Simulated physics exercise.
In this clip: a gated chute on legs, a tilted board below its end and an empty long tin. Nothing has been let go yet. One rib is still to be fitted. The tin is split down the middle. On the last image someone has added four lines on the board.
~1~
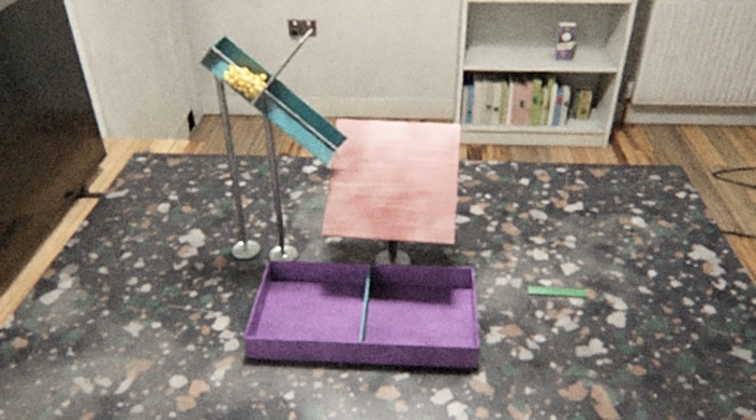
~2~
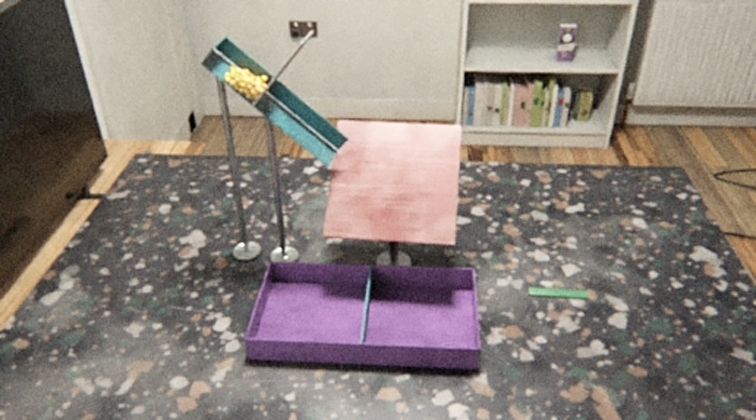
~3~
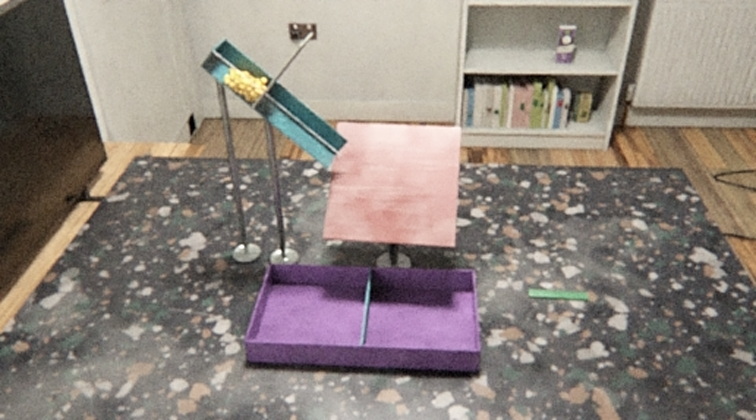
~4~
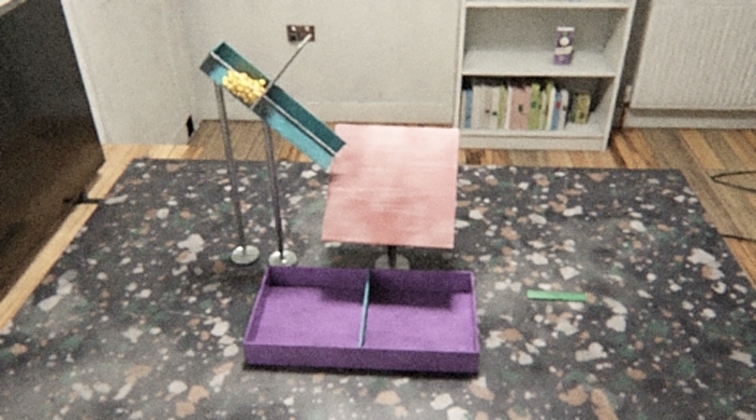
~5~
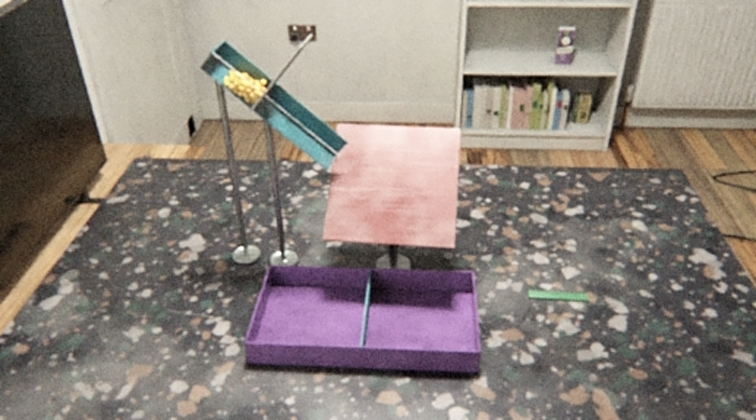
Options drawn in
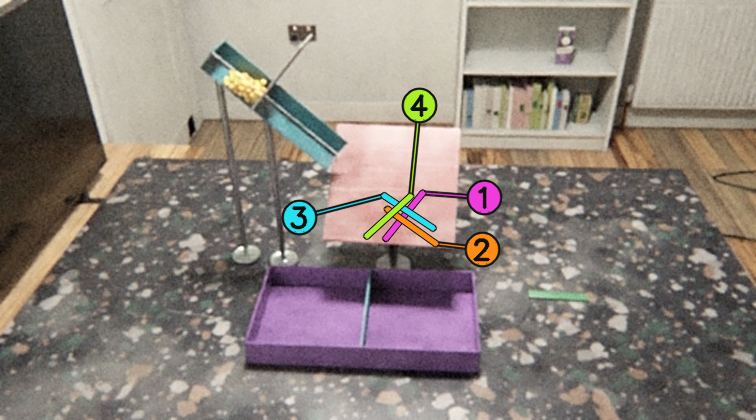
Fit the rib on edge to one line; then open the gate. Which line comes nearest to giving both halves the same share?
1.
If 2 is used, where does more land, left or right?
Right.
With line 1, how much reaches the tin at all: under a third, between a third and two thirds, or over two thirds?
It is over two thirds.
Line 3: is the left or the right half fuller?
Right.
On the marked copy, line 1 from (422, 193) to (385, 238); line 2 from (387, 209) to (435, 243); line 3 from (384, 195) to (433, 228); line 4 from (410, 196) to (366, 236).
With 1, of what is caught, about half in the left half, about half in the right.
With 2, of what is caught, a small part in the left half, nearly all in the right.
With 3, of what is caught, a small part in the left half, nearly all in the right.
With 4, of what is caught, most in the left half, a small part in the right.
